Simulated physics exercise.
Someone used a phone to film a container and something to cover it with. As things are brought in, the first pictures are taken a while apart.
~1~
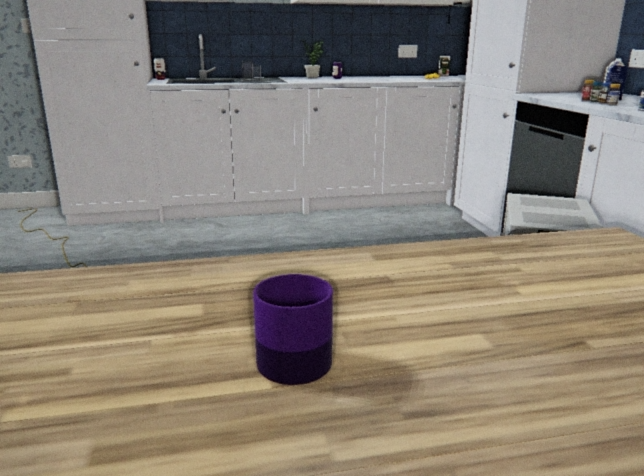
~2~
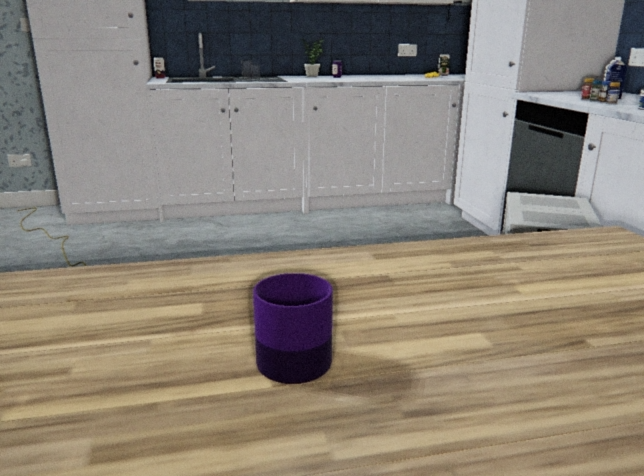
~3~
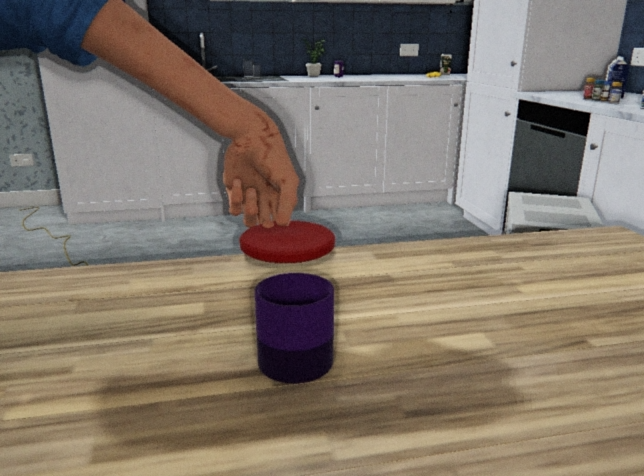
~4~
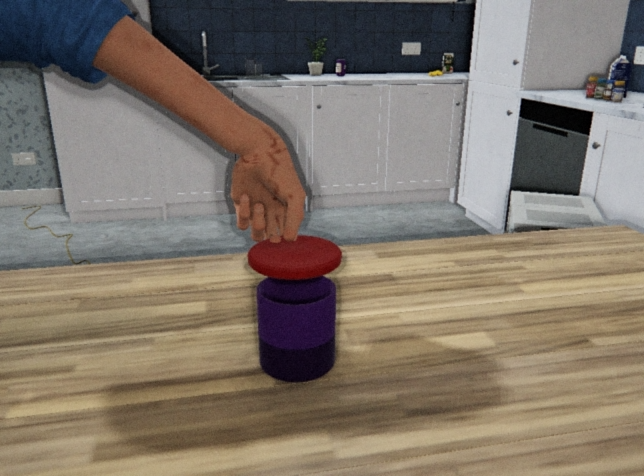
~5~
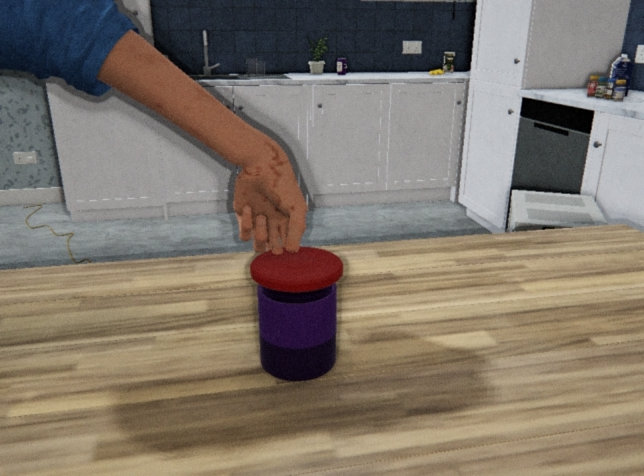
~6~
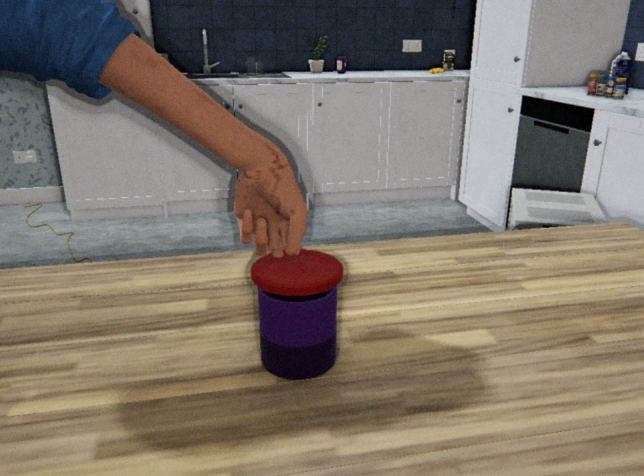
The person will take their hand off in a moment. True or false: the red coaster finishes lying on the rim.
True.
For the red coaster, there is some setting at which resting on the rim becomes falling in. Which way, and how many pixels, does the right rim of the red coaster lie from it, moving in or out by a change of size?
The flip comes at close to 8 pixels toward the left.
Then, 0.10 s past the last view, red coaster moving near (297, 280).
Then, 0.20 s past the last view, red coaster sitting on the rim near (297, 280).
Finally, the red coaster covers the opening, near (297, 280).
